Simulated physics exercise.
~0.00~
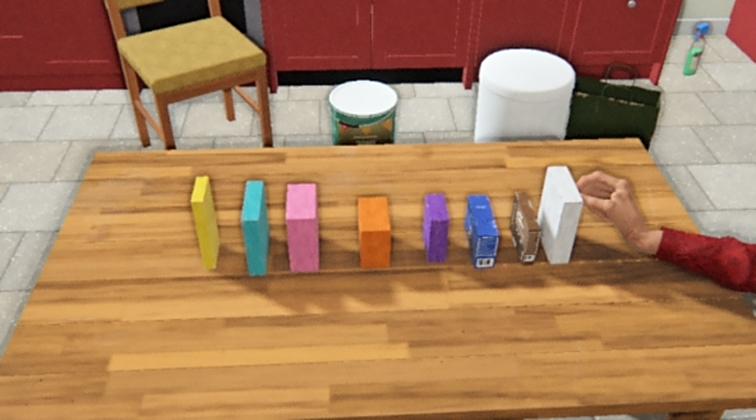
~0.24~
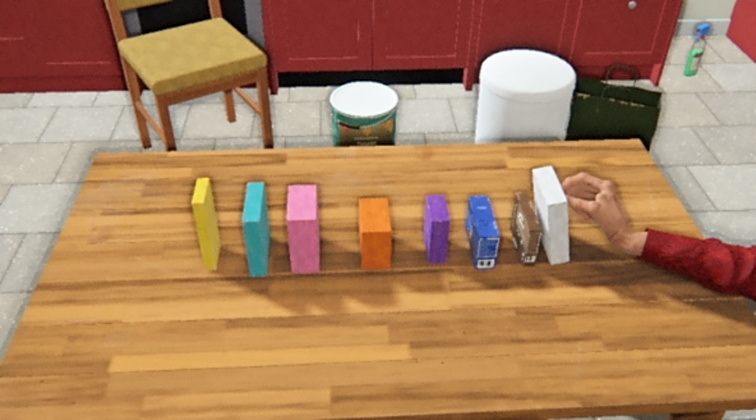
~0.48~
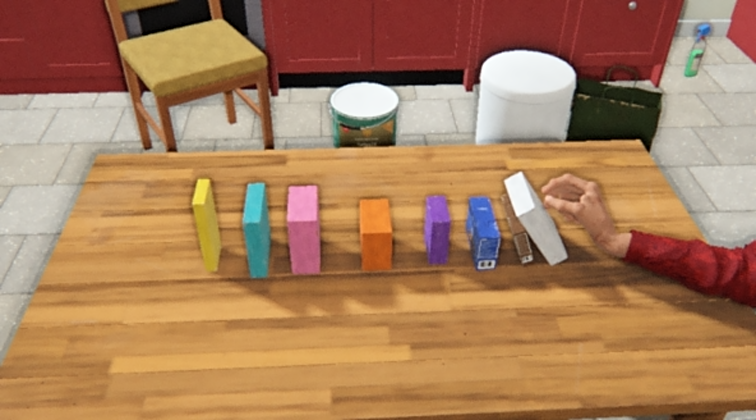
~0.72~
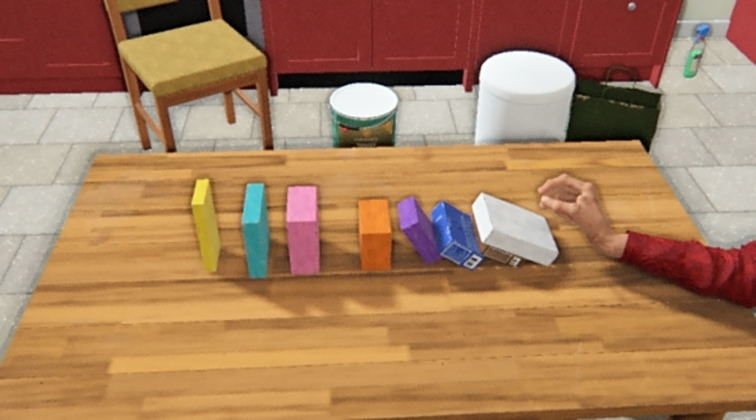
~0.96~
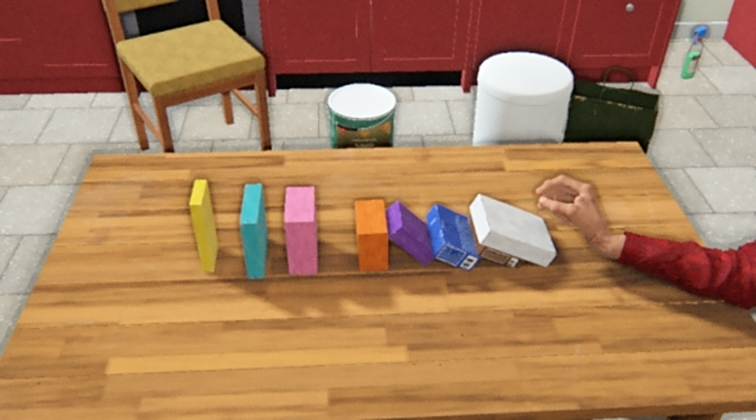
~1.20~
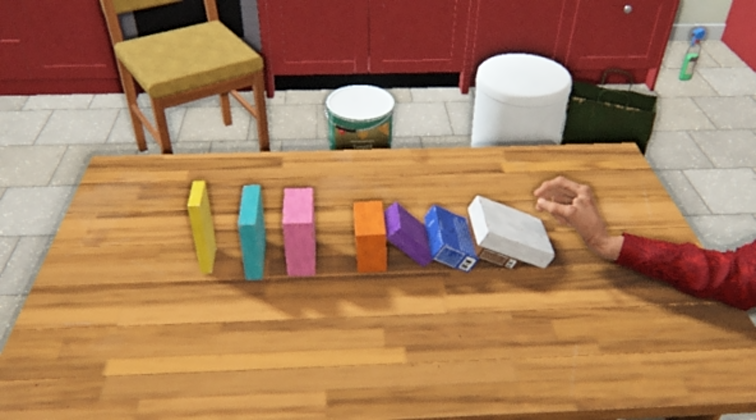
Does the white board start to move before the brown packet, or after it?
The white board starts to move before the brown packet. It is already leaning left while the brown packet still stands upright.
